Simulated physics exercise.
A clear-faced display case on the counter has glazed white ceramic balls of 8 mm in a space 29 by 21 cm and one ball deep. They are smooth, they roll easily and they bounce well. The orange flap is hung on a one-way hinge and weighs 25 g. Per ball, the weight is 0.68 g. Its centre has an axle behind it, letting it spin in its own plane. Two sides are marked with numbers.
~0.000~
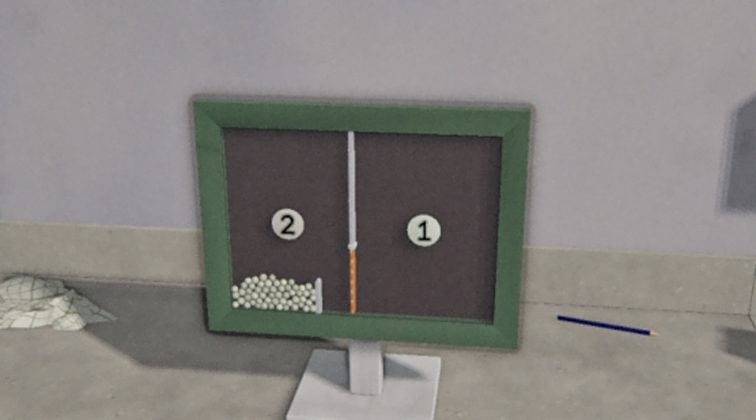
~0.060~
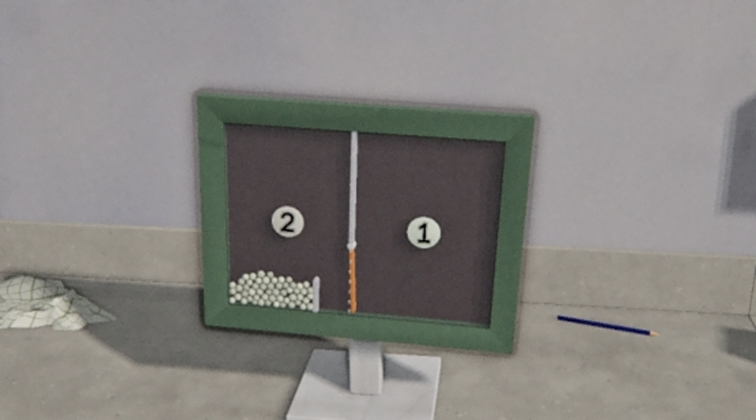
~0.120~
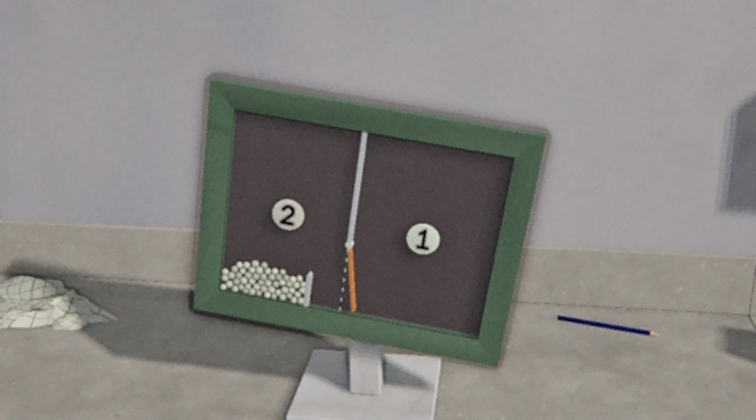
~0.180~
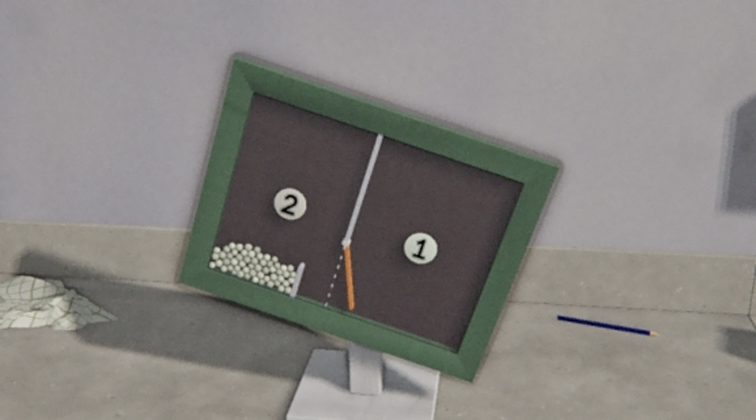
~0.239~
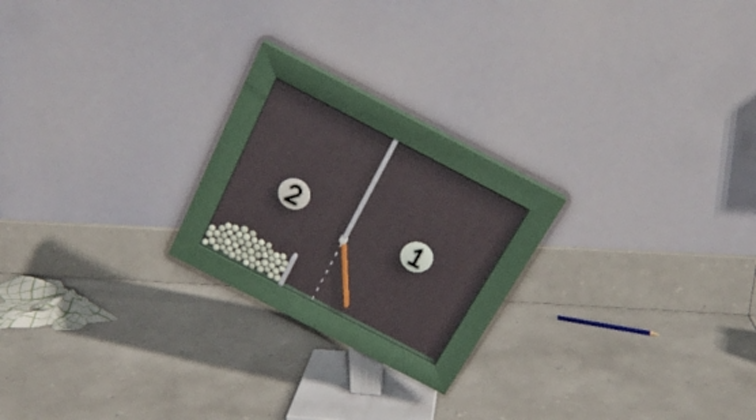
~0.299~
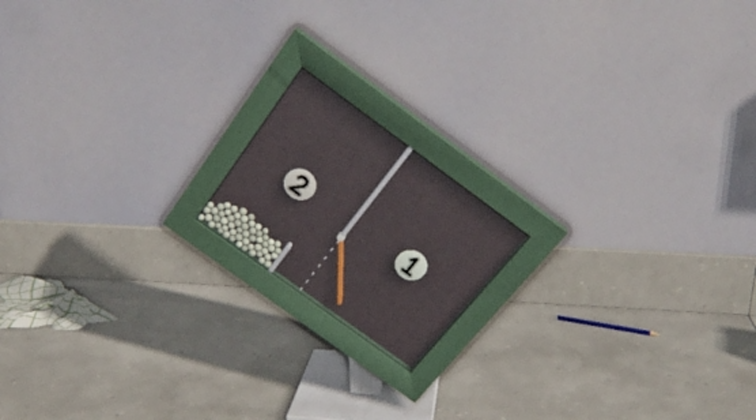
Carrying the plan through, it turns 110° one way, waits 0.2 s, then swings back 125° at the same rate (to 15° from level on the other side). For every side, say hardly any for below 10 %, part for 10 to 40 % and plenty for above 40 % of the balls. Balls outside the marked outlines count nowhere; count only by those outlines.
Side no. 1 ends up in the top band, and side no. 2 ends up in the middle band.
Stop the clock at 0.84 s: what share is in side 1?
I'd say close to 30 in a hundred.
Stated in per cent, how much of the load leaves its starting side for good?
Roughly 65 per cent.
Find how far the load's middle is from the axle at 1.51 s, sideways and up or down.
The middle sits around 3 cm right of it and 3 cm below it.
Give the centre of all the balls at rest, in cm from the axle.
It lies close to 5 centimetres right and 8 centimetres below.
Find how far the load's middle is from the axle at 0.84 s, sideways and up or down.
It sits around 2 cm to the left and around 1 cm up.
After 0.84 s, it stands 110° clockwise; the balls' middle is 2 cm left of and 1 cm above the centre; no. 1, 30 %, no. 2, 70 %; orange flap open 71°.
After 1.51 s, it stands 47° clockwise; the balls' middle is 3 cm right of and 3 cm below the centre; no. 1, 40 %, no. 2, 60 %; orange flap open 56°.
After 1.98 s, it stands 15° anticlockwise; the balls' middle is 7 cm right of and 8 cm below the centre; no. 1, 75 %, no. 2, 25 %; orange flap open 30°.
All still by 3.0 s, it stands 15° anticlockwise; no. 1, 65 %, no. 2, 35 %; orange flap open 19°.
